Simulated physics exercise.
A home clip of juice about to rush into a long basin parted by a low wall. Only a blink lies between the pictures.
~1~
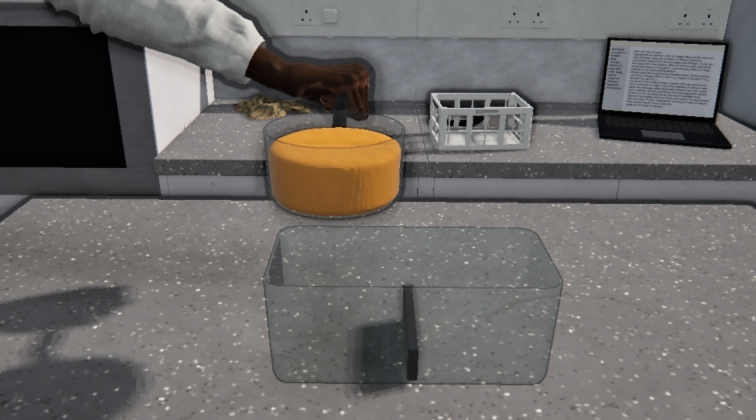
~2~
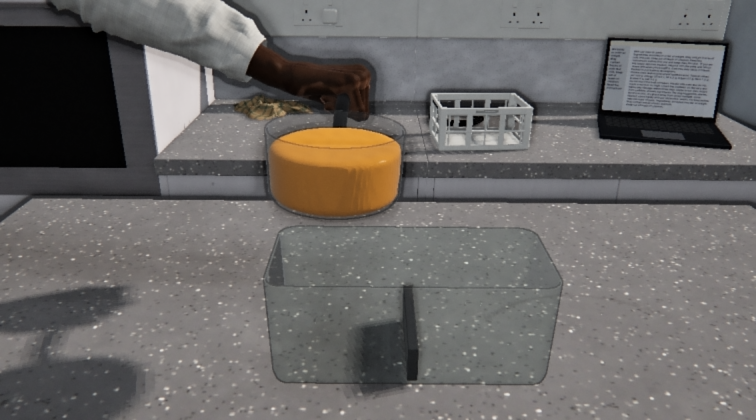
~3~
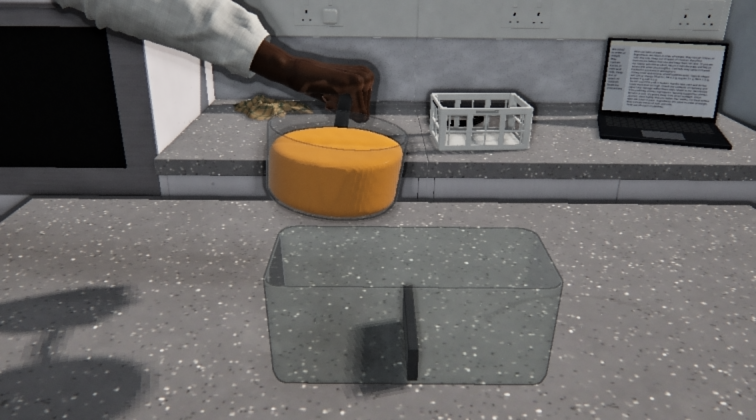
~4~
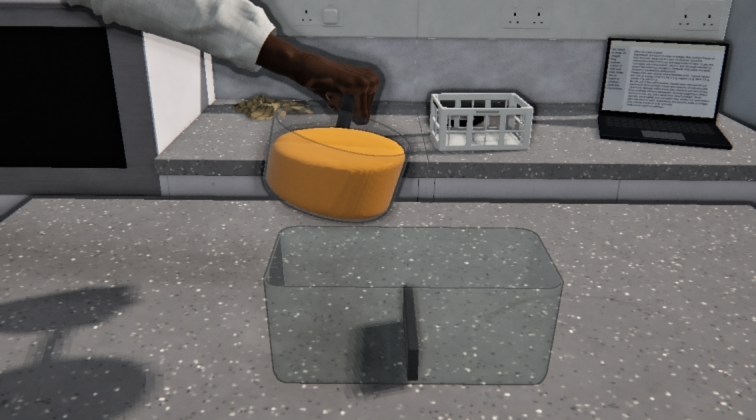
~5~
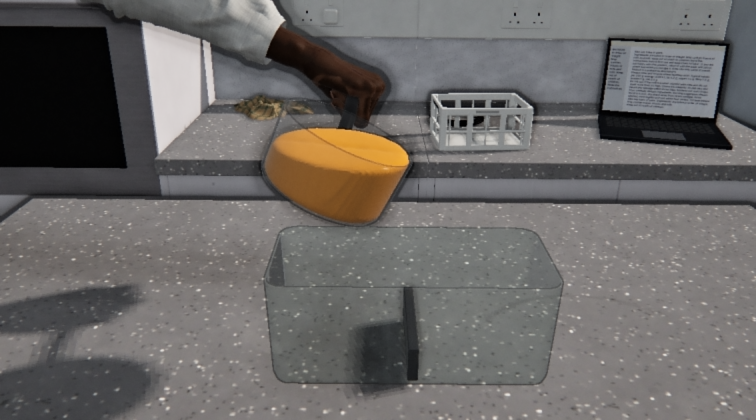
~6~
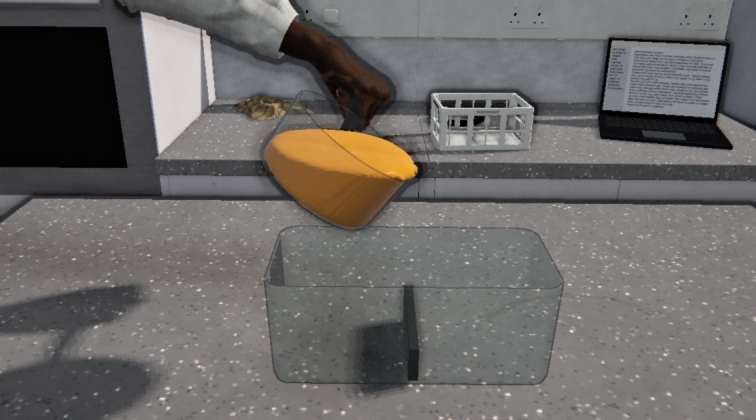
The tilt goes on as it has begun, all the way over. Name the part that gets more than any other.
It is the right one.
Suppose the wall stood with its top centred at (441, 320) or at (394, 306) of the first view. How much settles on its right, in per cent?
The first gives 30 %, the second 85 %.
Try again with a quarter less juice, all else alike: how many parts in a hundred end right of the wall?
Some 65 per cent.
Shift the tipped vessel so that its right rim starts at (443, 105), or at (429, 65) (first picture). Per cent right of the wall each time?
The first gives 80 %, the second 75 %.
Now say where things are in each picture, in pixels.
In the first picture, it leans 0°; its right rim is at (404, 130); the juice meets the walls at (270, 144) and (401, 144); the long basin's rim runs from (272, 255) to (548, 257); the wall's top is at (410, 316).
In the second picture, it leans 2°; its right rim is at (405, 132); the juice meets the walls at (270, 144) and (401, 145).
In the third picture, it leans 7°; its right rim is at (407, 139); the juice meets the walls at (271, 142) and (402, 147).
In the fourth picture, it leans 14°; its right rim is at (409, 148); the juice meets the walls at (272, 141) and (405, 150).
In the fifth picture, it leans 25°; its right rim is at (411, 161); the juice meets the walls at (273, 141) and (410, 154).
In the sixth picture, it leans 37°; its right rim is at (409, 175); the juice meets the walls at (270, 139) and (405, 163); 3 per cent is over the edge.
A moment on, the tilt is 102° and 24 per cent is still to pour, 2 is left of the wall and 41 right of it.
Next, the tilt is 105° and 5 per cent is still to pour, 16 is left of the wall and 73 right of it.
Then the tilt is 105° and 1 per cent is still to pour, 27 is left of the wall and 69 right of it.
Later the tilt is 105° and 0 per cent is still to pour, 30 is left of the wall and 68 right of it.
Finally, 33 per cent lies left of the wall, 66 right of it and 1 outside.
